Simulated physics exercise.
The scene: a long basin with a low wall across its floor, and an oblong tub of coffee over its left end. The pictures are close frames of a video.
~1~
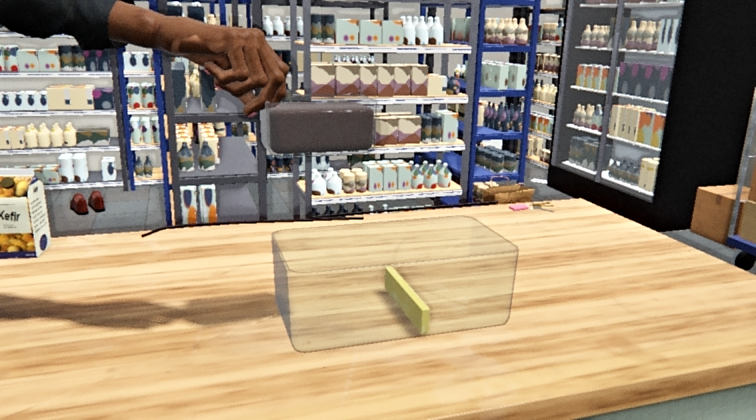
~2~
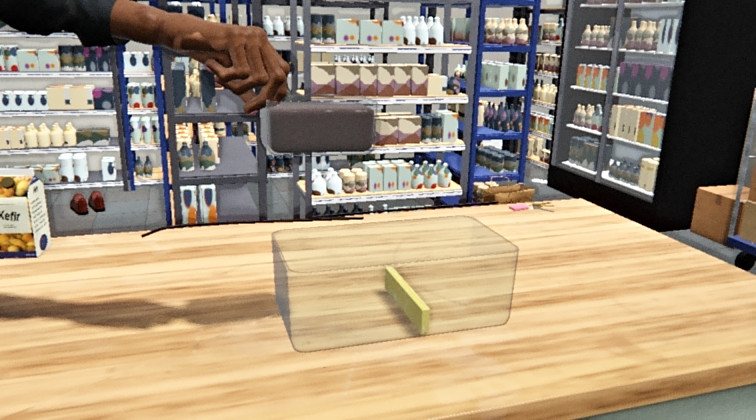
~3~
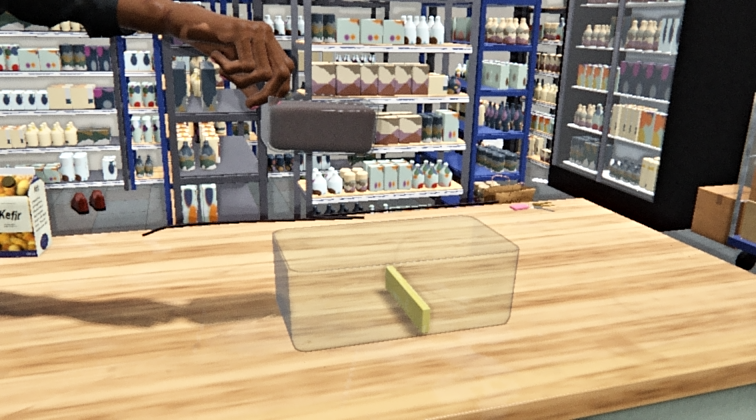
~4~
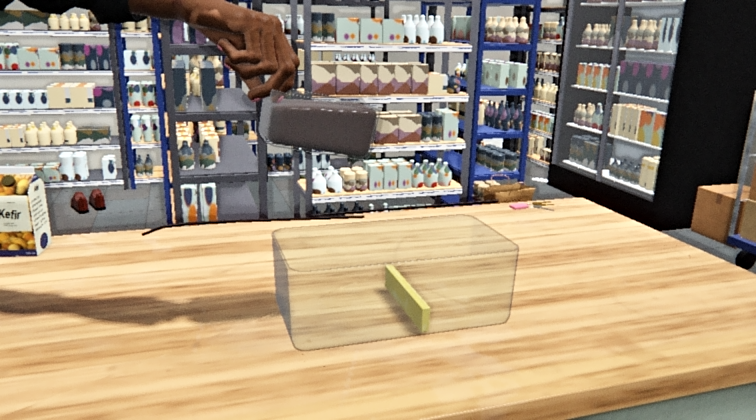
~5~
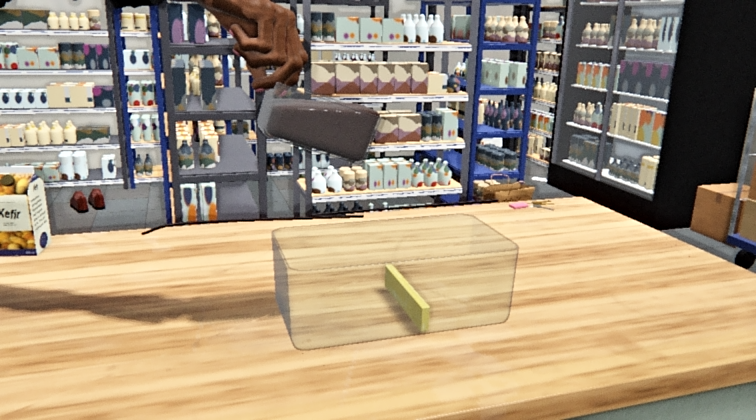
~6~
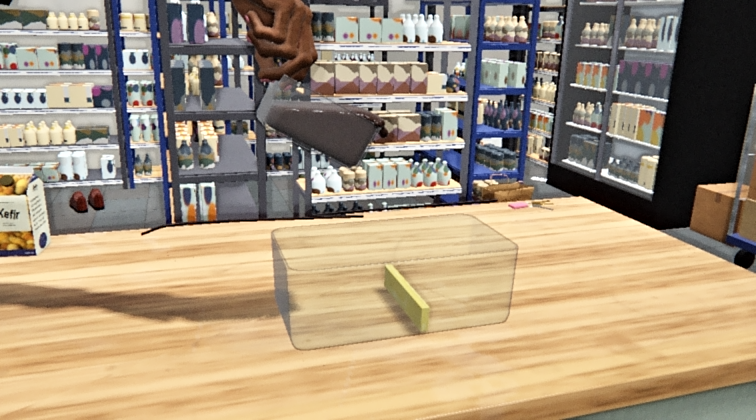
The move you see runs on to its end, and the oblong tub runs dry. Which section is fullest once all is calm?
The right-hand part.
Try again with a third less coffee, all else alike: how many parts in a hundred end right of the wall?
About 45 per cent.
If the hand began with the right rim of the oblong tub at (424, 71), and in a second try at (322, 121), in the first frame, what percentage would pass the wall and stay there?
First some 75, then 5 per cent.
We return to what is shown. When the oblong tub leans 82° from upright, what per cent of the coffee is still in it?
Roughly 25 in a hundred.
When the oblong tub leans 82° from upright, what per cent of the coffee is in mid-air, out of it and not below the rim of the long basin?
Some 45 per cent.
A moment on, the tilt is 82° and 23 per cent is still to pour, 3 is left of the wall and 29 right of it.
Next, the tilt is 99° and 6 per cent is still to pour, 21 is left of the wall and 67 right of it.
Then the tilt is 99° and 1 per cent is still to pour, 30 is left of the wall and 66 right of it.
Later the tilt is 99° and 0 per cent is still to pour, 32 is left of the wall and 66 right of it.
At rest 32 per cent lies left of the wall, 66 right of it and 1 outside.
